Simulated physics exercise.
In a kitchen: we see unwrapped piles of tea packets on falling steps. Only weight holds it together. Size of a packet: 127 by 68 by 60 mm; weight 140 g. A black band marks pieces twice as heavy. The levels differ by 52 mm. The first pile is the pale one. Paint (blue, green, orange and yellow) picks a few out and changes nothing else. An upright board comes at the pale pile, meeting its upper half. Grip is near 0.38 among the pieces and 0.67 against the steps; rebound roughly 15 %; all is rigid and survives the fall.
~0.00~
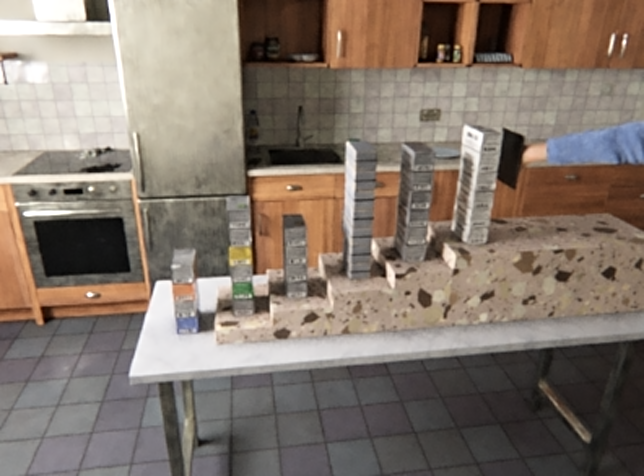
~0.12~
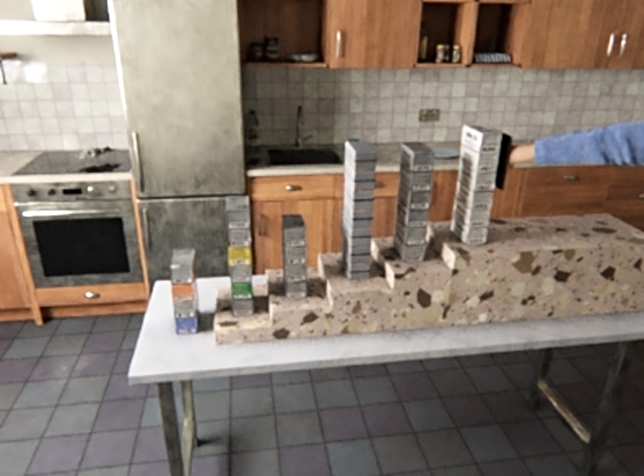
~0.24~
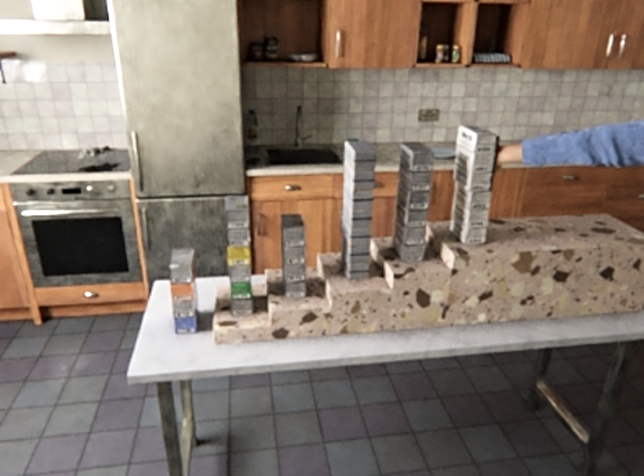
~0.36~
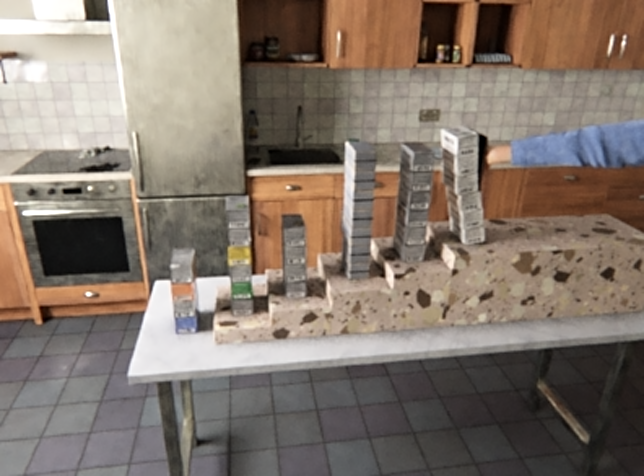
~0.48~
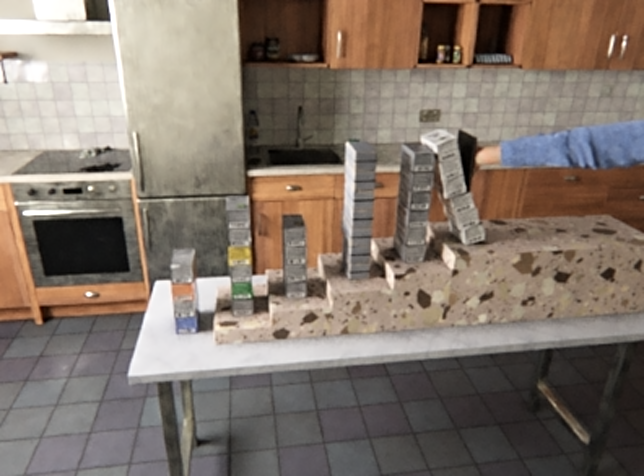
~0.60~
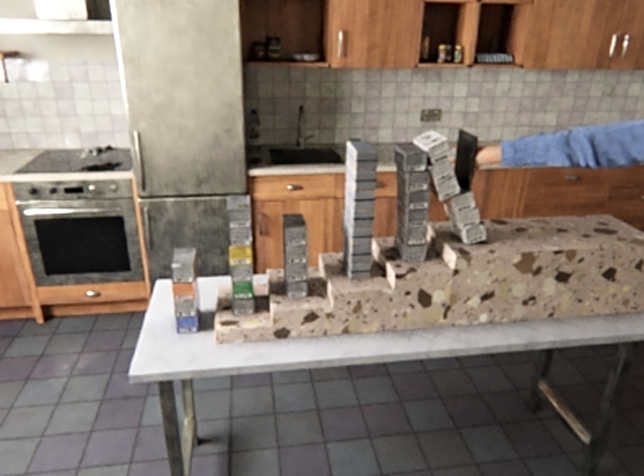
A blue-sleeved arm reaches in from the right with a dark upright board, in a kitchen with wooden cabinets seen from the front. Stacks of mostly grey packets, some orange, blue, yellow and green, stand on a white table and the speckled steps on it. The board pushes the upper part of the pale rightmost stack leftward, and it leans and bends toward its neighbour while the camera stays still.
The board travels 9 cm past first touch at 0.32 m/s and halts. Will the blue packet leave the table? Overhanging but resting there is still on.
In the end the blue packet stays up there.
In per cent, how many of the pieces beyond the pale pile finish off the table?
Near 25 per cent.
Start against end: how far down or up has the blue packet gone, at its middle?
About 0 cm lower.
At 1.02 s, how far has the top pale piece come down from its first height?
Roughly 16 cm.
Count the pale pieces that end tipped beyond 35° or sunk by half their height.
The count is 3.
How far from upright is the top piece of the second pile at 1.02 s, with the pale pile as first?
It leans some 20°.
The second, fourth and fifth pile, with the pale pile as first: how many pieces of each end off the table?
Second 0, fourth 0, fifth 3.
By 1.02 s, 3 of the pale pile down; none of the 27 other packets off the table, 11 disturbed; blue packet unmoved.
By 1.58 s, 3 of the pale pile down; none of the 27 other packets off the table, 18 disturbed; blue packet unmoved; yellow packet moved 9 mm.
By 2.02 s, 3 of the pale pile down; none of the 27 other packets off the table, 23 disturbed; blue packet unmoved; green packet tilted 47°, 38 mm lower.
By 2.50 s, 3 of the pale pile down; 7 of the 27 other packets off the table; blue packet unmoved; orange packet upside down.
When it is over (2.9 s), 3 of the pale pile down; 7 of the 27 other packets off the table; blue packet unmoved; orange packet upside down; yellow packet on its side. In pixels of the last frame, middles, blue packet near (188, 314).
